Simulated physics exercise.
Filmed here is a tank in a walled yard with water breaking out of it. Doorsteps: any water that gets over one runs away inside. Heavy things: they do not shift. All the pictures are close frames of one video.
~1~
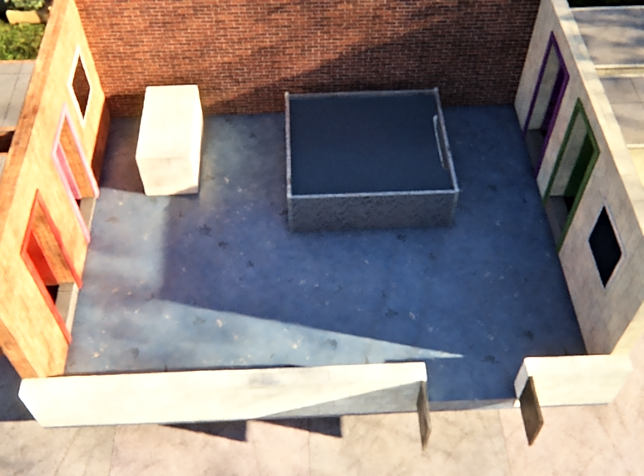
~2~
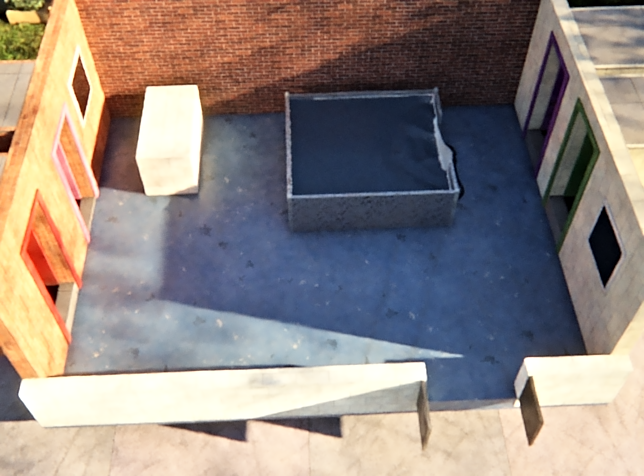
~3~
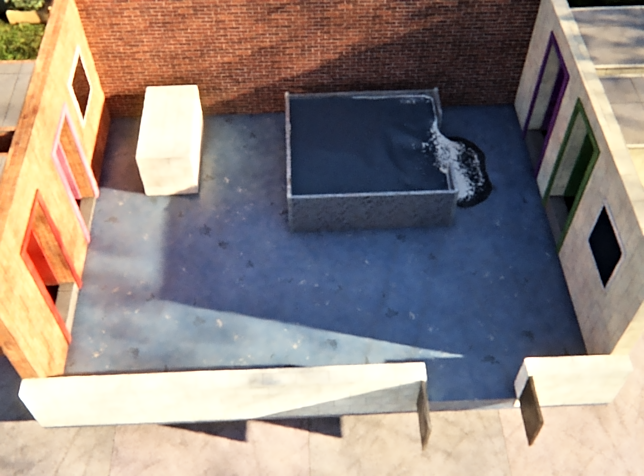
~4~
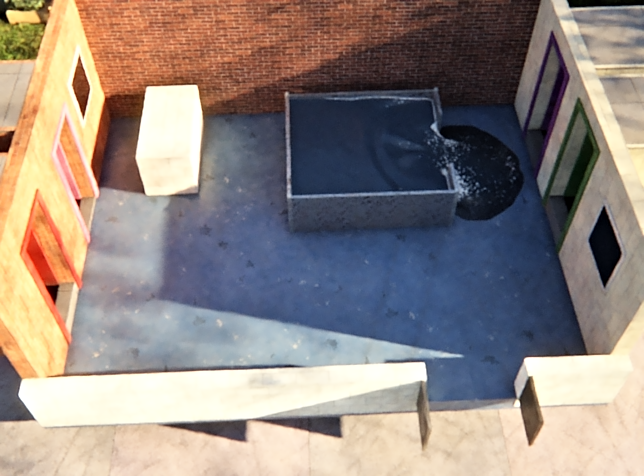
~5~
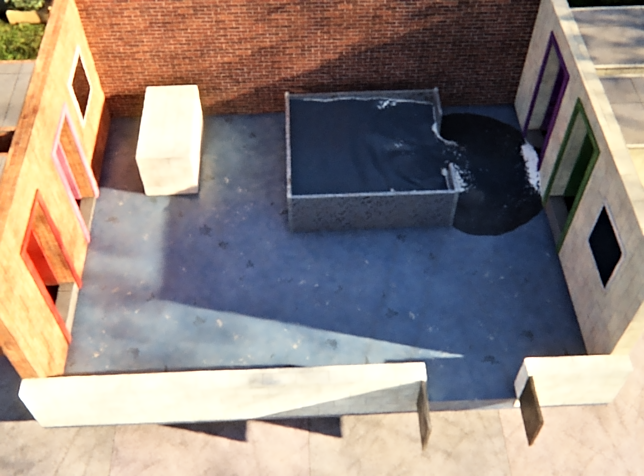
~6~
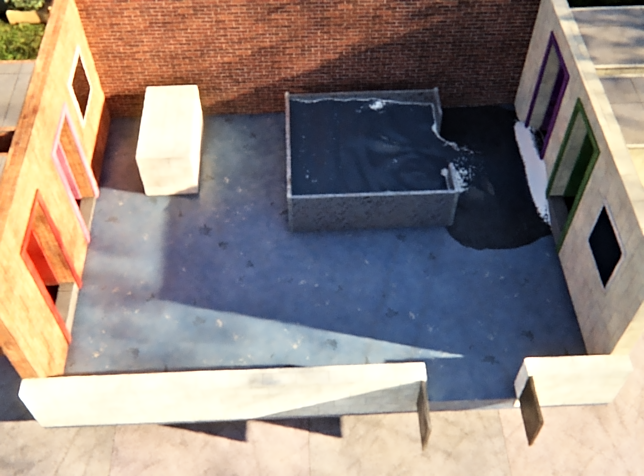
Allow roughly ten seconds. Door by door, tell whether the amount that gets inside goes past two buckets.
My prediction: Red door: Limit not exceeded. Purple door: Limit exceeded. Pink door: Limit not exceeded. Green door: Limit not exceeded.
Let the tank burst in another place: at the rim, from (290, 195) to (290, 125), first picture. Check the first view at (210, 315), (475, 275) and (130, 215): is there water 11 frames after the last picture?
Sequence: Wetted / spared / wetted.
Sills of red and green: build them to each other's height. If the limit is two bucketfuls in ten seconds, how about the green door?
Well, the green door tops the limit here.
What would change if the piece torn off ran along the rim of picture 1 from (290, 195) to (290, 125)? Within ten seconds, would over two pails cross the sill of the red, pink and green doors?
Red exceeds the limit, pink exceeds the limit, green falls short.
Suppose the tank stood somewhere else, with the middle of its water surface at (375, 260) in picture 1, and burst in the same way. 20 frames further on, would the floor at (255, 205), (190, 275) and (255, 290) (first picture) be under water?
Spared, spared, spared.
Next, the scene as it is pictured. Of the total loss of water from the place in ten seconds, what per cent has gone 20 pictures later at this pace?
My guess would be around 40 percent.
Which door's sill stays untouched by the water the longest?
My answer: The red-painted one.
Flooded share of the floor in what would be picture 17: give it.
That's roughly 25 per cent.
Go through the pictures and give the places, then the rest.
The first picture shows still water in the open tank at (367, 144).
In the second picture, the front is at a hidden place, out from the gap at (440, 162).
In the third picture, water pours out at (440, 163) and has run to (484, 194).
In the fourth picture, the front is at (519, 182), out from the gap at (440, 163).
In the fifth picture, water pours out at (440, 162) and has run to (540, 199).
In the sixth picture, water pours out at (440, 162) and has run to (549, 229).
A moment on, water covers 15 % of the floor; the red door not reached, the purple door over two buckets in, the pink door not reached, the green door wet at the sill, nothing in.
Next, water covers 25 % of the floor; the red door not reached, the purple door far over two buckets in, the pink door not reached, the green door wet at the sill, nothing in.
Then, water covers 40 % of the floor; the red door not reached, the purple door far over two buckets in, the pink door not reached, the green door under two buckets in.
Later, water covers 80 % of the floor; the red door not reached, the purple door far over two buckets in, the pink door wet at the sill, nothing in, the green door under two buckets in.
In the end, water covers 95 % of the floor; the red door wet at the sill, nothing in, the purple door far over two buckets in, the pink door under two buckets in, the green door under two buckets in.
